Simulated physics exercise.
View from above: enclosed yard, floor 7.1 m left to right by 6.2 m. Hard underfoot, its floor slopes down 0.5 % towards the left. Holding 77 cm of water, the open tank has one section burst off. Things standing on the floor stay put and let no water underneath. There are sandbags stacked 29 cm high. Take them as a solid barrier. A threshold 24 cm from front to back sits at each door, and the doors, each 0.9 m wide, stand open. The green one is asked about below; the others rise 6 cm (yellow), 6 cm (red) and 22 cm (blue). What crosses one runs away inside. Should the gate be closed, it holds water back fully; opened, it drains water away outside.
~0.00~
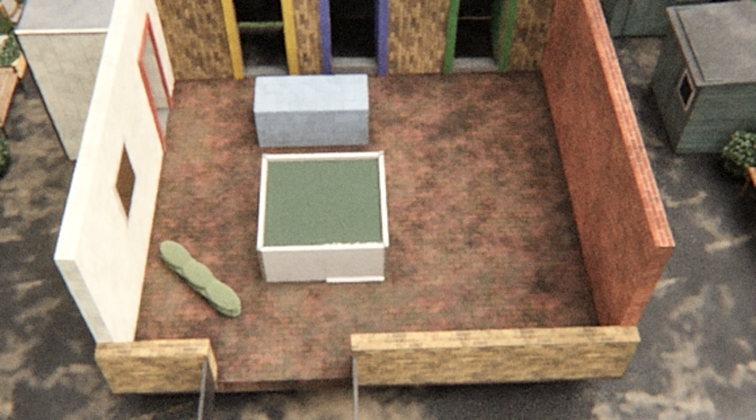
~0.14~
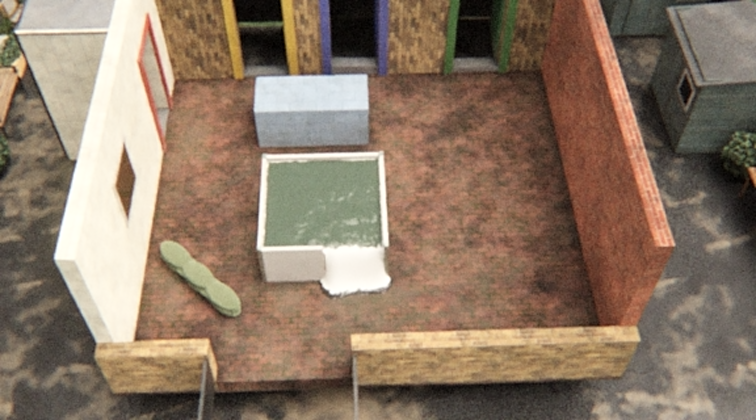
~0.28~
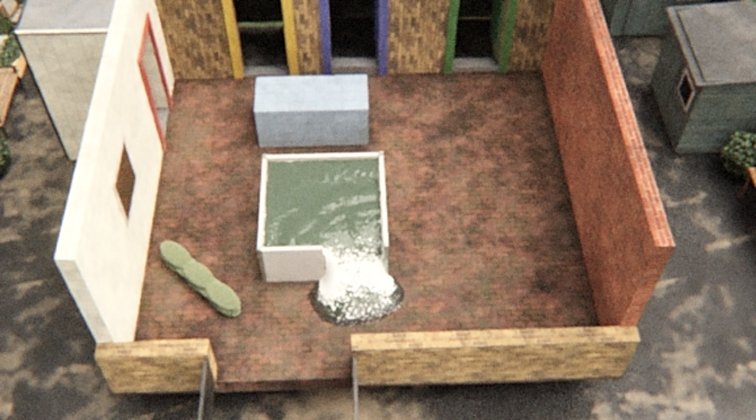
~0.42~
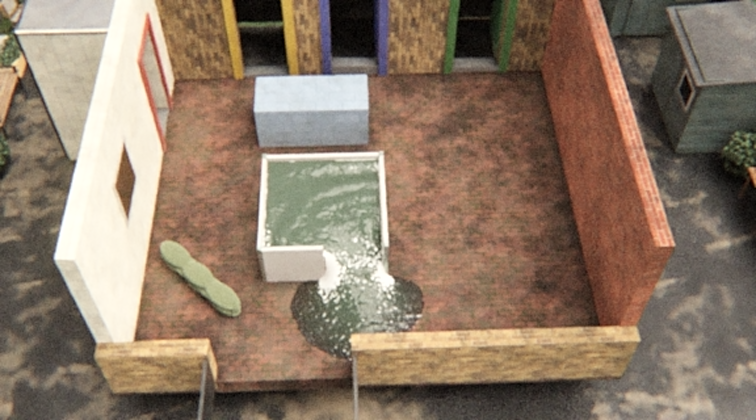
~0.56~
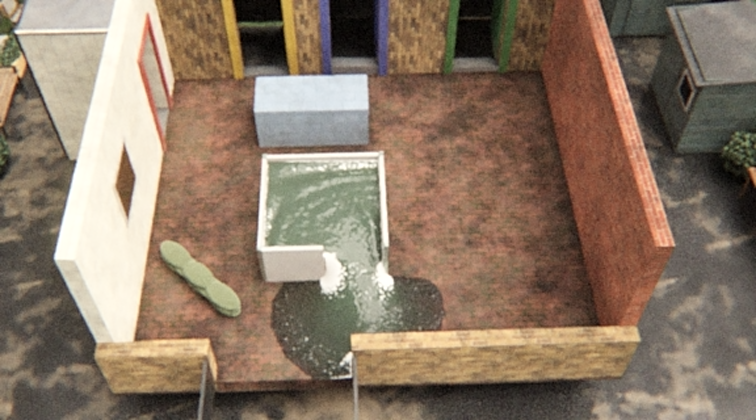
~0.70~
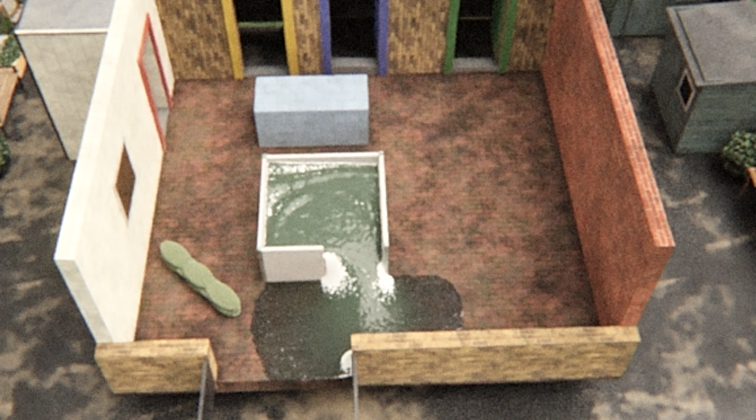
Walled brick yard from above, green water pouring from the broken front corner of an open tank and spreading across the floor.
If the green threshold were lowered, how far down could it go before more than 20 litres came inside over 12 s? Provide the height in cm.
Down to about 7 cm.
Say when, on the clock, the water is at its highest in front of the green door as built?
Roughly 5.5 s.
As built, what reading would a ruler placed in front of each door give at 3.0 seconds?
In cm: Yellow 0, red 0, green 0, blue 0.
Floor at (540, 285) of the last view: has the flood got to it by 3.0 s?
At that moment it's submerged.
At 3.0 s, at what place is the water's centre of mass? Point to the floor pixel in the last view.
Look at about (385, 267) in the last view.
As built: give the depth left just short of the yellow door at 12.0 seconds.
About 4.0 cm.
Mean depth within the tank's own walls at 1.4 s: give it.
On average, around 51 cm.
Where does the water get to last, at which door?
Last: Red.
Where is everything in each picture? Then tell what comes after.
The first frame shows still water, 77 cm deep, in the open tank at (323, 203); the green door at (480, 31) is dry.
In the second frame, water pours out at (354, 265) and has run 0.3 m, to (333, 294); about 10 cm deep outside, 77 cm at the back.
In the third frame, the front is at (337, 321), 0.8 m from the gap at (354, 267); 0.9 m2 of floor is wet, 77 cm left at the back.
In the fourth frame, the front is at a hidden place, 1.4 m from the gap at (354, 268); 2.0 m2 of floor is wet, 76 cm left at the back.
In the fifth frame, the gap is at (354, 268), the front 1.8 m out at a hidden place; the back of the open tank holds 69 cm.
In the sixth frame, the front is at a hidden place, 1.9 m from the gap at (354, 267); 4.1 m2 of floor is wet, 64 cm left at the back; the green door at (480, 31), 5.3 m from the gap, is still 5.0 m from the nearest water.
After 1.4 s water covers 15 % of the floor, deepest (46 cm) near (373, 351); it has not reached the green door.
After 3.0 s water covers 25 % of the floor, deepest (28 cm) near (602, 354); it has not reached the green door.
After 12.0 s water covers 85 % of the floor, deepest (10 cm) near (174, 88); 5 cm at the green door, 0 litres in over its 13 cm threshold.
At the green door as built, the water arrived by 4.4 s and peaked near 11 cm at 5.4 s.
With a threshold of 6 cm, 32 litres would have come in within the 12 s; with 8 cm, 9 litres. So under 20 litres takes about 7 cm.
